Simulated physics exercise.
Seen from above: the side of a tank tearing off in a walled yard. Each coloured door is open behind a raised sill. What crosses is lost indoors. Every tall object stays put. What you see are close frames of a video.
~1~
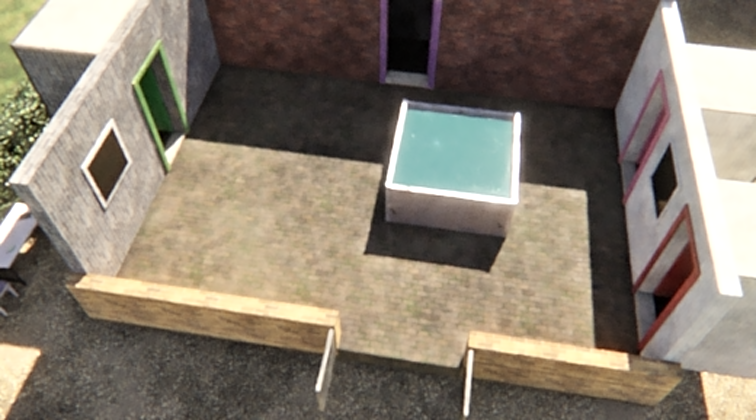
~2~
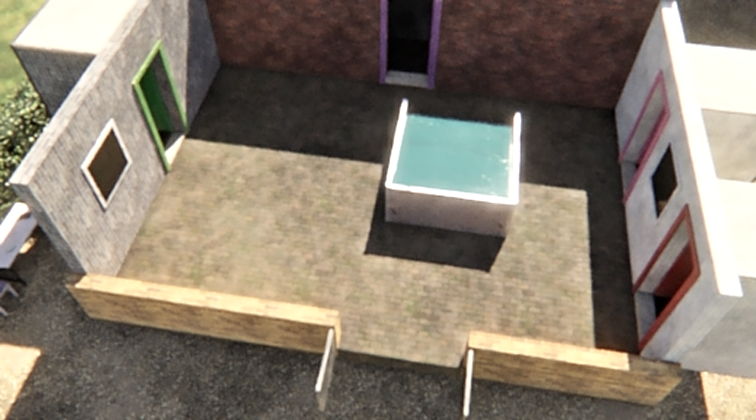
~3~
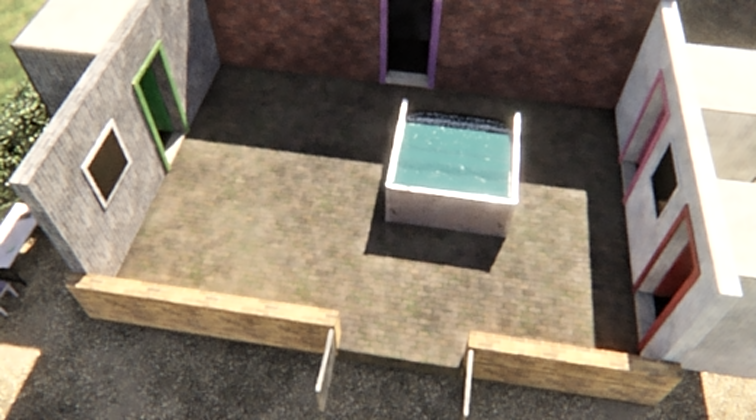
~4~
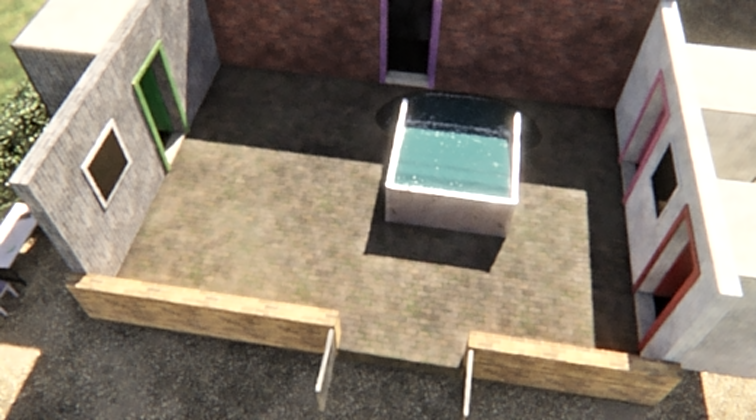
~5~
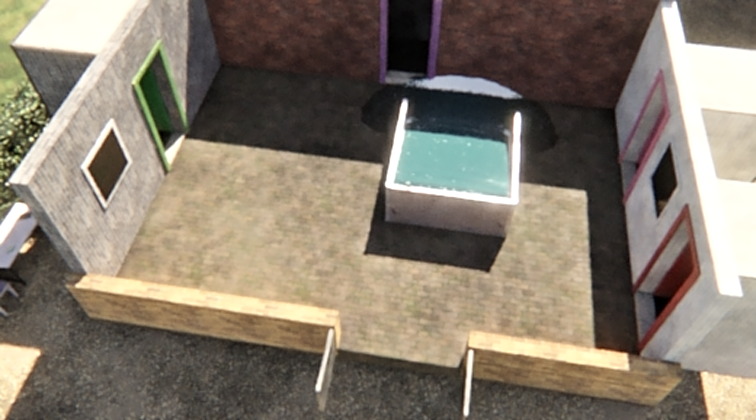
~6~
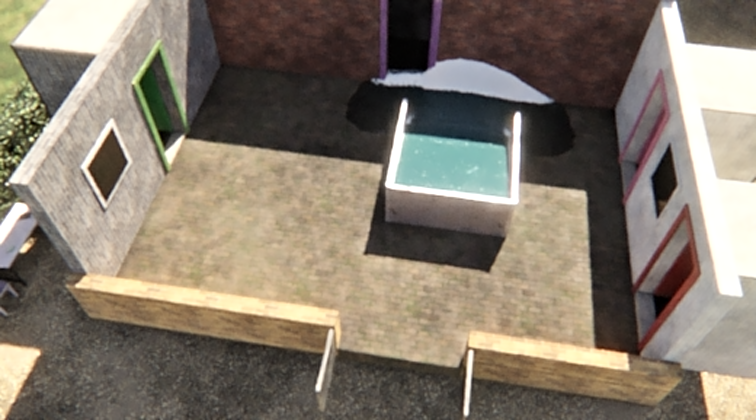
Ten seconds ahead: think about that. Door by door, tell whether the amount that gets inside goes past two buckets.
Green door: Past the limit; red door: Inside the limit; purple door: Past the limit; pink door: Past the limit.
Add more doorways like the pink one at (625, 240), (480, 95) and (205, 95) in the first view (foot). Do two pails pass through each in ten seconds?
Taking them as listed, the first undershoots, the second overshoots and the third overshoots.
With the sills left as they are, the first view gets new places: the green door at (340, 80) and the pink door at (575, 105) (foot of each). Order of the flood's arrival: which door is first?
That's the purple door.
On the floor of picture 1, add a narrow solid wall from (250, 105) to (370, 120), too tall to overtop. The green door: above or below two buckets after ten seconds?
Note: Green stays within.
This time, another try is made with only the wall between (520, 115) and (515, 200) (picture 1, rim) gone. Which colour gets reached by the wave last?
My pick: The green-painted one.
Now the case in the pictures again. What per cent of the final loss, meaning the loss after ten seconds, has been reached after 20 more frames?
50 per cent.
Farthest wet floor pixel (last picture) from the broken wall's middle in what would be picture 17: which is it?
Point: (220, 67) in the last picture's pixels.
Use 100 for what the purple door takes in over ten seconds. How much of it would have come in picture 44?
100 %.
A moment on, water covers 15 % of the floor; the green door not reached, the red door not reached, the purple door far over two buckets in, the pink door not reached.
Next, water covers 30 % of the floor; the green door not reached, the red door not reached, the purple door far over two buckets in, the pink door wet at the sill, nothing in.
Then, water covers 55 % of the floor; the green door under two buckets in, the red door wet at the sill, nothing in, the purple door far over two buckets in, the pink door over two buckets in.
Later, water covers 80 % of the floor; the green door over two buckets in, the red door wet at the sill, nothing in, the purple door far over two buckets in, the pink door over two buckets in.
In the end, water covers 100 % of the floor; the green door over two buckets in, the red door wet at the sill, nothing in, the purple door far over two buckets in, the pink door over two buckets in.
